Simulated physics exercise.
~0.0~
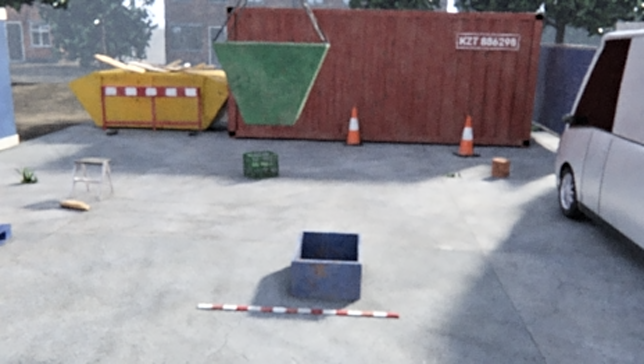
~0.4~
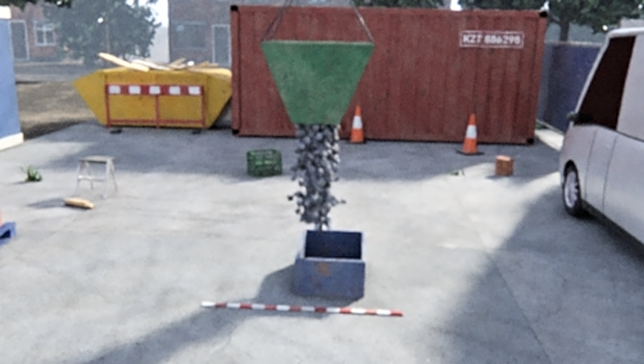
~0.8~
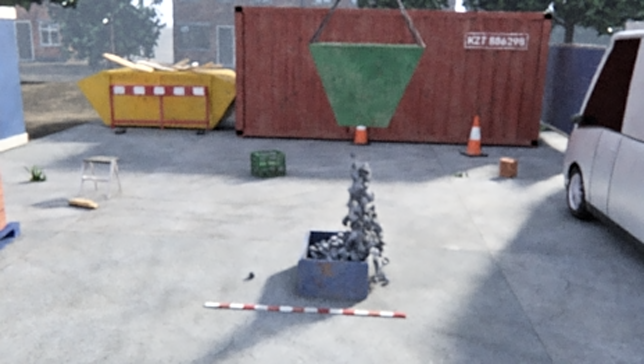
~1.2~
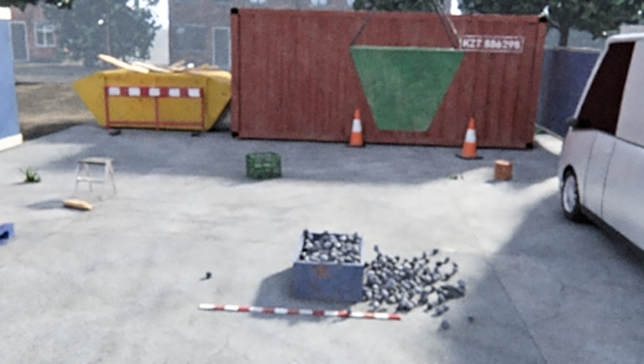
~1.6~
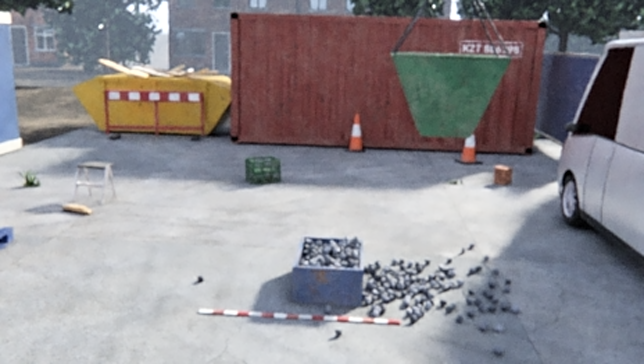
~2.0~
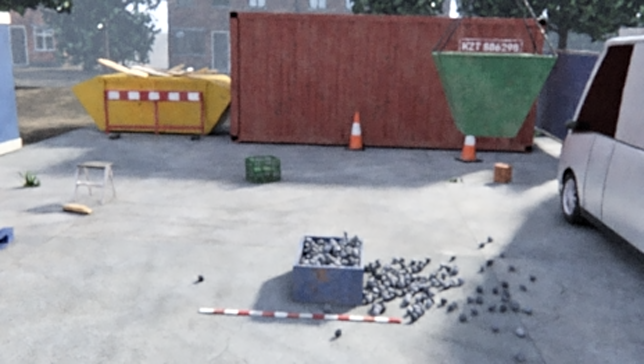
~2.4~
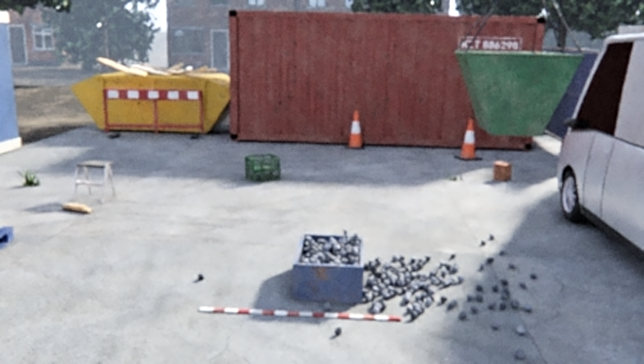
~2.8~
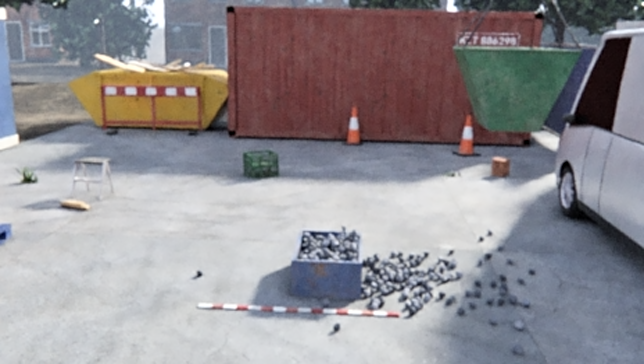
A green skip hanging from a crane moved right across a paved yard and dropped grey stones from its bottom into a blue bin, filling it, while some spilled and scattered to the right; the emptied skip carried on right and stopped near the white van.
